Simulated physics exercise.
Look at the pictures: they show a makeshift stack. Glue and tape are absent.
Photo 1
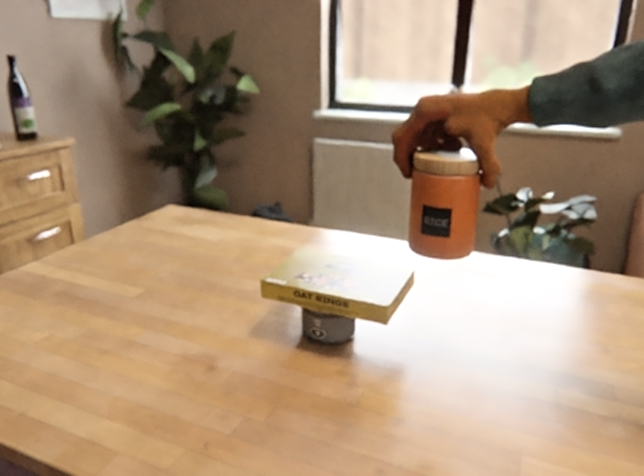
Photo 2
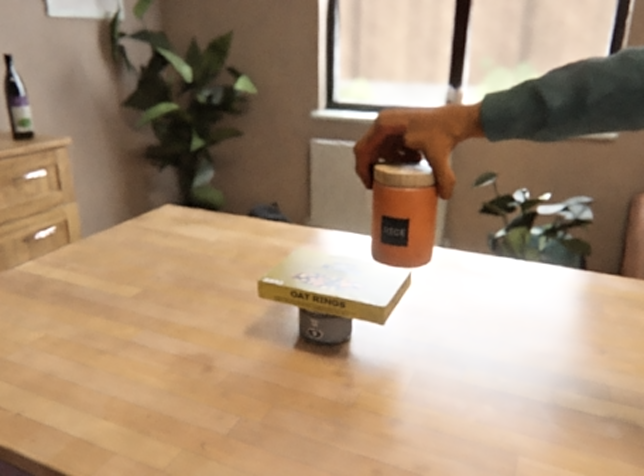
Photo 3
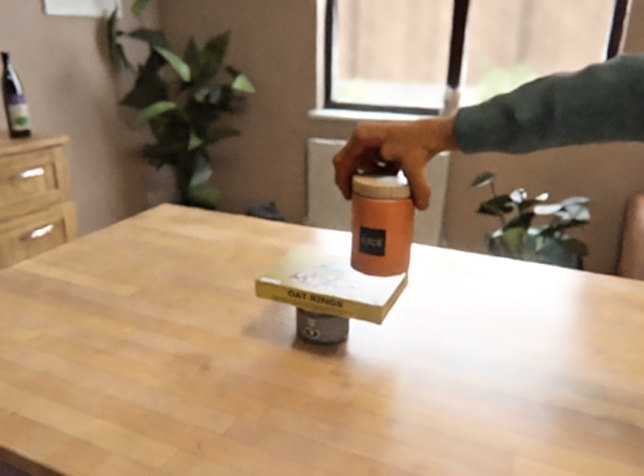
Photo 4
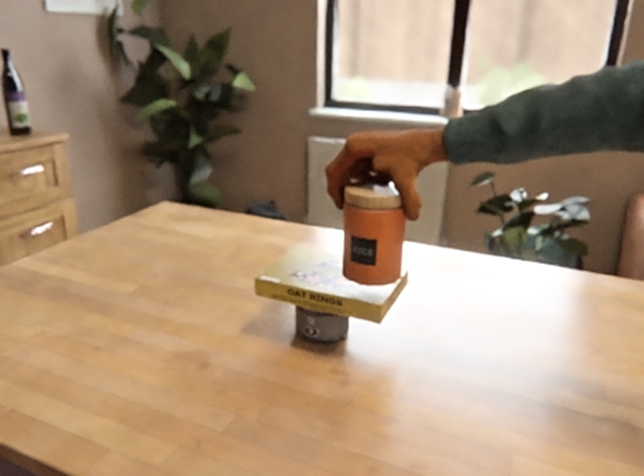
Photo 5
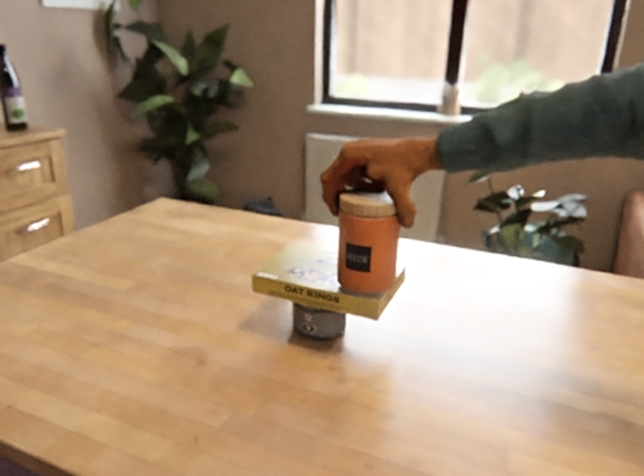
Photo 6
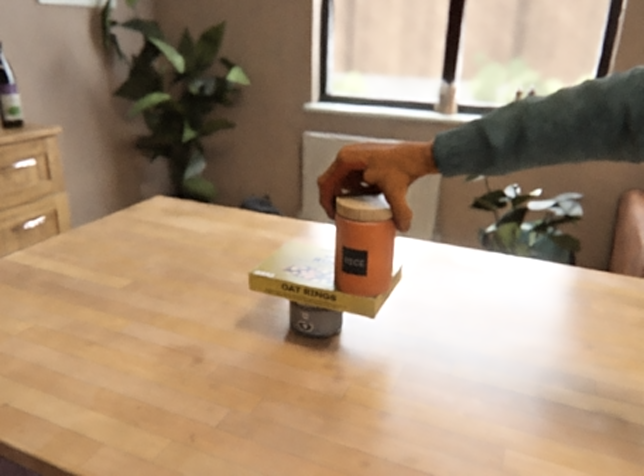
To begin with, a hand holds an orange jar with a pale lid above and to the right of a yellow packet resting on a small tin on a wooden table. The hand moves the jar left and lowers it onto the packet's right side, keeping its grip on the lid.
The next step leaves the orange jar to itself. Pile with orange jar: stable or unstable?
The result is a spill.
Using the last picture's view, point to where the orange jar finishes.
The object finishes somewhere near (454, 333).
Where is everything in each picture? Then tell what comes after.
Still above its spot; orange jar (444, 203); yellow packet (340, 282), in the first picture.
Still above its spot; orange jar (404, 213); yellow packet (337, 283), in the second picture.
Still above its spot; orange jar (382, 223); yellow packet (334, 282), in the third picture.
Still above its spot; orange jar (373, 232); yellow packet (334, 281), in the fourth picture.
Still above its spot; orange jar (368, 239); yellow packet (331, 278), in the fifth picture.
Set down, still held; orange jar (365, 243); yellow packet (328, 276), in the sixth picture.
Then, 0.30 s after the last picture, orange jar now fallen; yellow packet tipped 42° from how it was.
Then, 0.50 s after the last picture, yellow packet upside down.
Then, 0.80 s after the last picture, yellow packet now fallen.
At rest, fallen, yellow packet and orange jar; grey tub in place. Seen from the same camera at the end, orange jar near (454, 332). The stack gives way.
